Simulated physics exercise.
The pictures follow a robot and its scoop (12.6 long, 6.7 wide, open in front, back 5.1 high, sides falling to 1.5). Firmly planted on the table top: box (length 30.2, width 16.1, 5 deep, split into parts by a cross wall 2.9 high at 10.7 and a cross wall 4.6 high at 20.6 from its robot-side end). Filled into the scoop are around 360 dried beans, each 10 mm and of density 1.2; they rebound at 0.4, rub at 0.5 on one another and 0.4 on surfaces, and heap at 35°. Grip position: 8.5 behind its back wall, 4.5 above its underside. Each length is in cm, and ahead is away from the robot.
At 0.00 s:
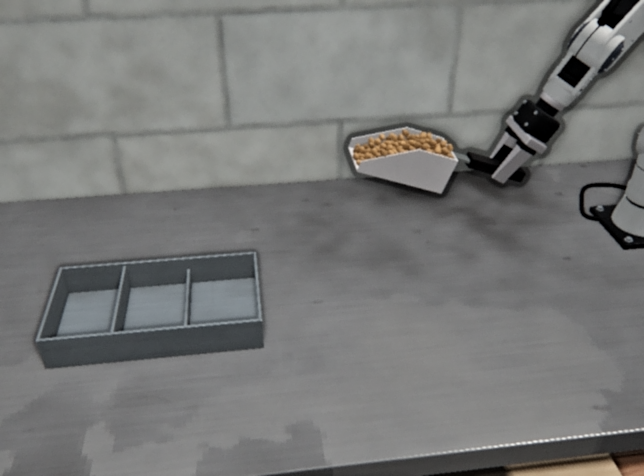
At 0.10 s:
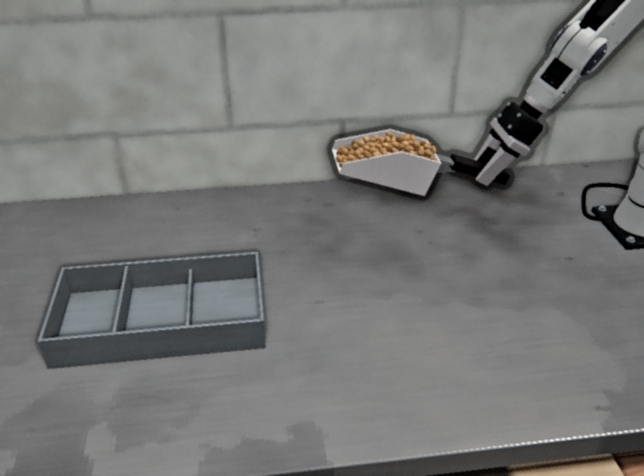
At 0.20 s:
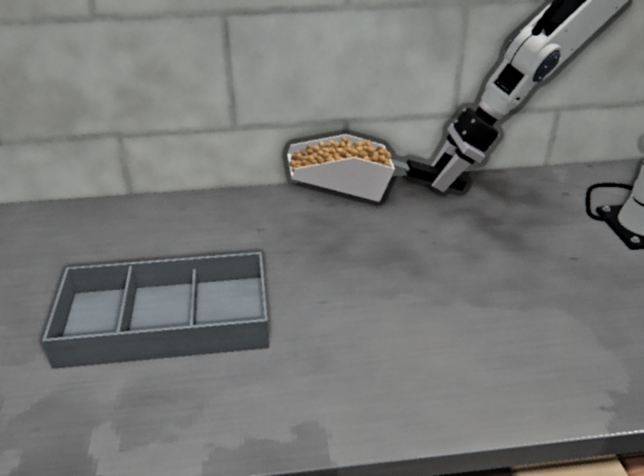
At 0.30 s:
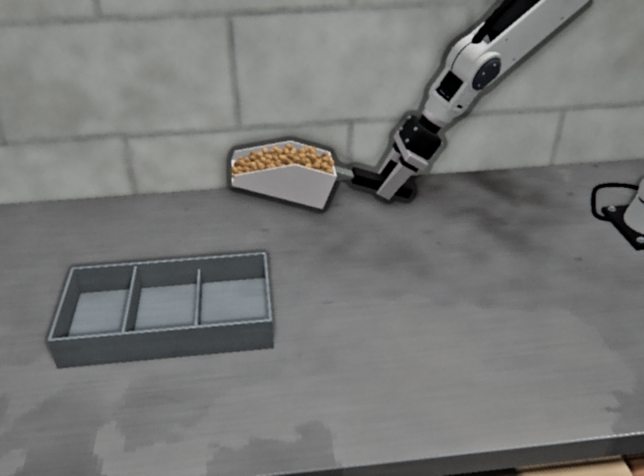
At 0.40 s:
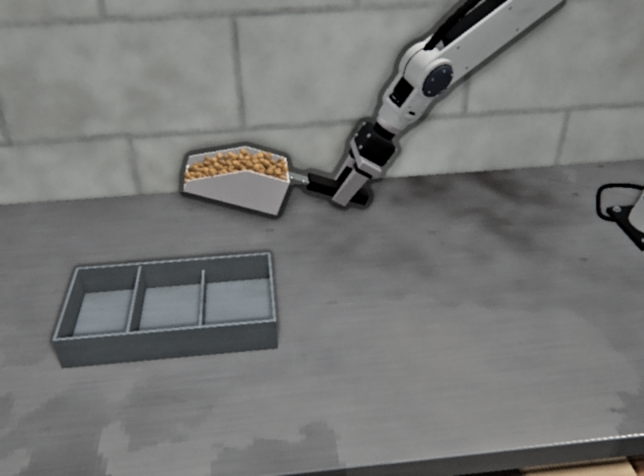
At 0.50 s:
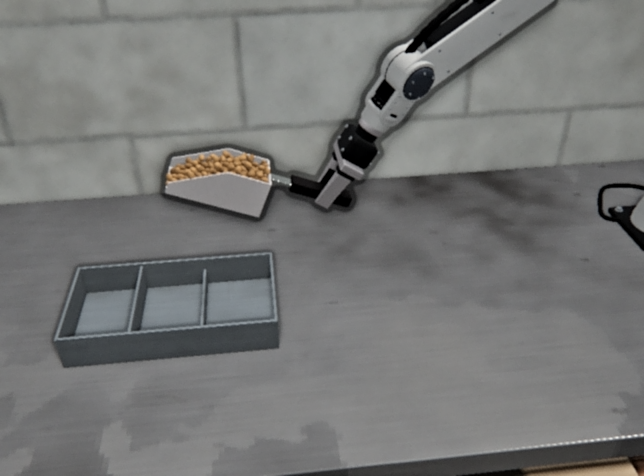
A scoop heaped with dried beans moved left across the gray table in a robot arm's grip, sinking slightly and slowing near the end, while the divided tray in front stayed empty.
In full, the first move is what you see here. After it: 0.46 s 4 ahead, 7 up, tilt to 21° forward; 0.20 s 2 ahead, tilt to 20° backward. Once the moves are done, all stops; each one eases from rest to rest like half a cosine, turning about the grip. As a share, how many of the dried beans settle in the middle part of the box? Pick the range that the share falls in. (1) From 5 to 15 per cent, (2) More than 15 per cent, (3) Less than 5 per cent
3, less than 5 per cent.
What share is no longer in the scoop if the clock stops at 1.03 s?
Some 5 per cent.
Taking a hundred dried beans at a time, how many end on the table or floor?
5 per cent or so.
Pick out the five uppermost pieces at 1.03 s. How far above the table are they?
Roughly 28 cm.
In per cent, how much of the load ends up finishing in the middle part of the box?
The share comes to around 2 per cent.
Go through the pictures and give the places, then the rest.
Scoop floor at (403, 170), tilted 20° backward; upper third of the load around (406, 148), from x 355 to 450, top at y 135; 358 on the scoop, in the first frame.
Scoop floor at (386, 172), tilted 20° backward; upper third of the load around (389, 151), from x 340 to 435, top at y 135, in the second frame.
Scoop floor at (342, 177), tilted 21° backward; upper third of the load around (343, 156), from x 295 to 390, top at y 140, in the third frame.
Scoop floor at (285, 184), tilted 21° backward; upper third of the load around (284, 163), from x 235 to 330, top at y 145, in the fourth frame.
Scoop floor at (240, 190), tilted 22° backward; upper third of the load around (238, 169), from x 190 to 285, top at y 155, in the fifth frame.
Scoop floor at (223, 192), tilted 22° backward; upper third of the load around (219, 170), from x 170 to 265, top at y 155; 358 on the scoop, in the sixth frame.
By 0.76 s, tilted 4° forward, highest piece 26 above the table; 358 on the scoop.
By 1.03 s, tilted 10° forward, highest piece 27 above the table; 341 on the scoop, 6 in the middle part, 11 in flight or on a rim.
By 1.36 s, tilted 20° backward, highest piece 33 above the table; 296 on the scoop, 8 in the middle part, 5 in the far-side part, 1 on the table or floor, 48 in flight or on a rim.
By 2.41 s, tilted 20° backward, highest piece 33 above the table; 293 on the scoop, 45 in the far-side part, 12 on the table or floor, 8 in the middle part.
Final count, 293 on the scoop, 45 in the far-side part, 12 on the table or floor, 8 in the middle part. That is 2 % in the middle part of the box.
